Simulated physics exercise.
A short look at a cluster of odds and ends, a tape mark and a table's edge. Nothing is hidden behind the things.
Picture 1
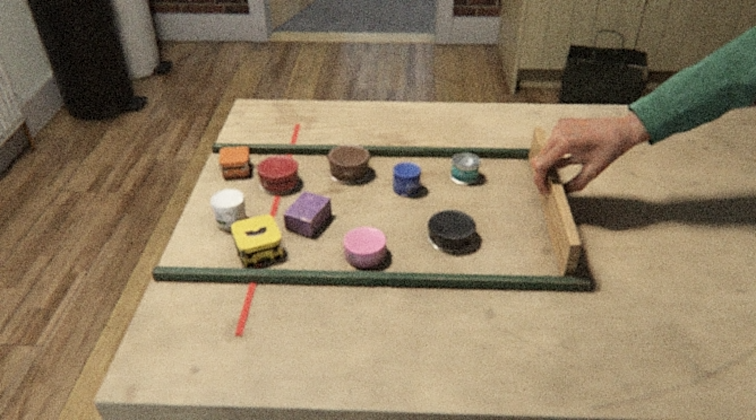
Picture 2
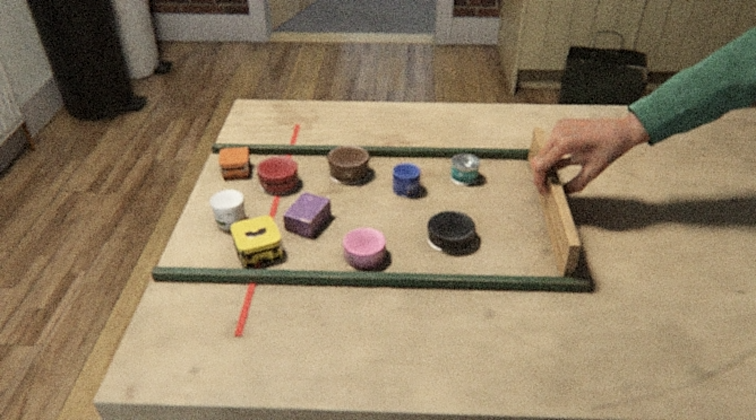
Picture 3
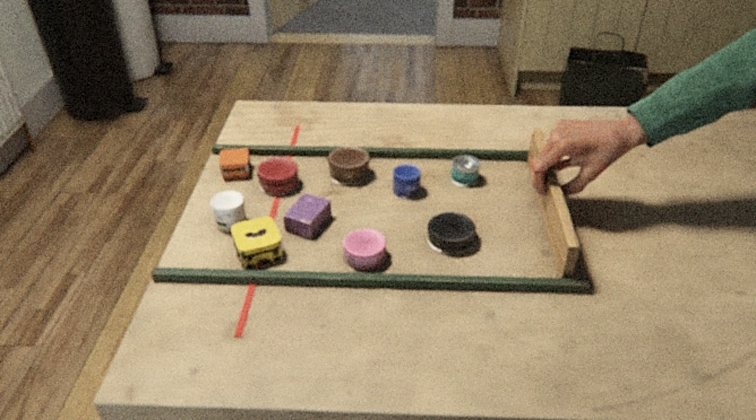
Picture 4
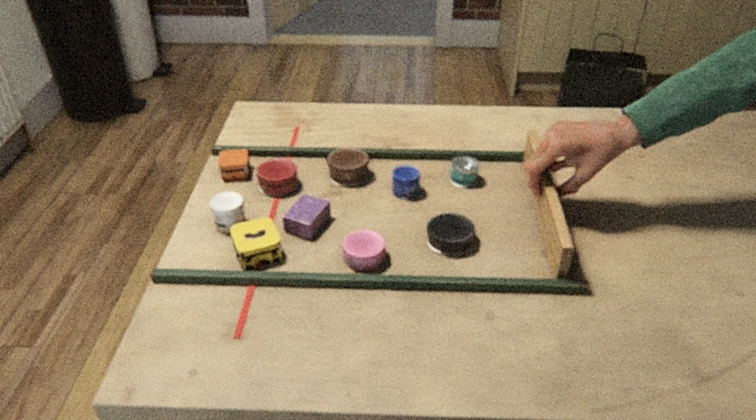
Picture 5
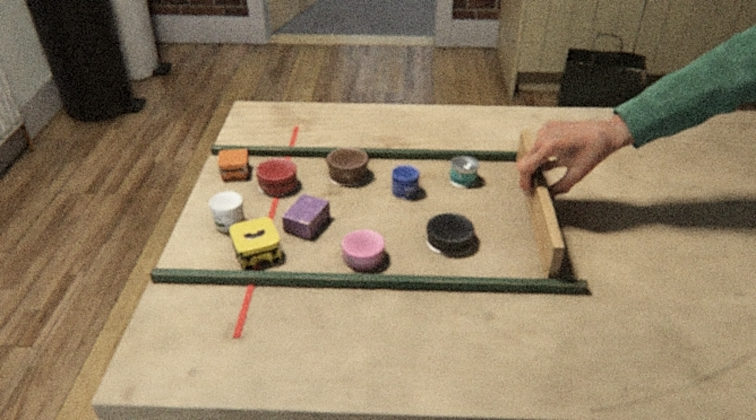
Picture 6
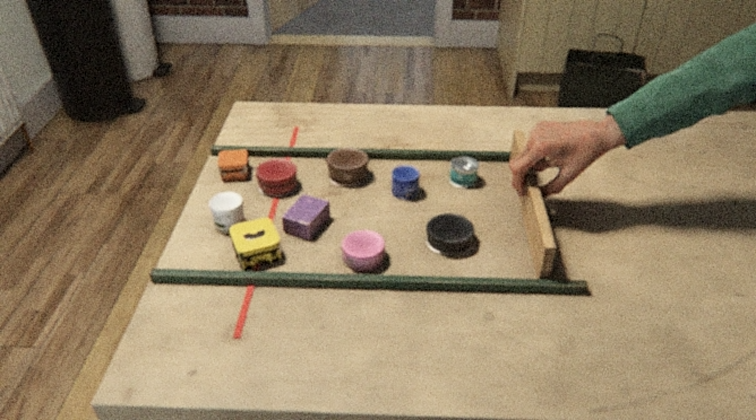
The clip opens on a wooden table where small colourful tubs, tins and blocks sit between two dark green rails, some near a red tape line. A hand in a green sleeve grips a wooden board at the right, then slides it slightly left, while the objects stay put.
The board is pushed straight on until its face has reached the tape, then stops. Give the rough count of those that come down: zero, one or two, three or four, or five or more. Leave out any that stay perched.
In the end the number that fall off is zero.
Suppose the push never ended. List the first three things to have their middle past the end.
They are the orange case, then the yellow case, then the white tin.
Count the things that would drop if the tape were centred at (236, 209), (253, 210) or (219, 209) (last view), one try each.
In that order 3, 1 and 5.
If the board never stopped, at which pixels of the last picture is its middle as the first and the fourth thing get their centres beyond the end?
First at (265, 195), next at (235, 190).
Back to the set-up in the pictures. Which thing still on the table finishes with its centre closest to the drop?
The orange case.
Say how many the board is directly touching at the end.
The number is 5.
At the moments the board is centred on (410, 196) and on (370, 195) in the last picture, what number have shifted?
By then 4, and 5.
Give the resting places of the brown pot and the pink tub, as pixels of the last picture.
About (239, 158), and the other about (236, 256).
A little later, none off yet; orange case at rest near (234, 166); white tin at rest near (228, 212); yellow case at rest near (256, 244).
Next, none off yet; orange case at rest near (234, 166); white tin at rest near (228, 212); yellow case shifted a little near (235, 240).
When it is over, the number that fall off is zero.
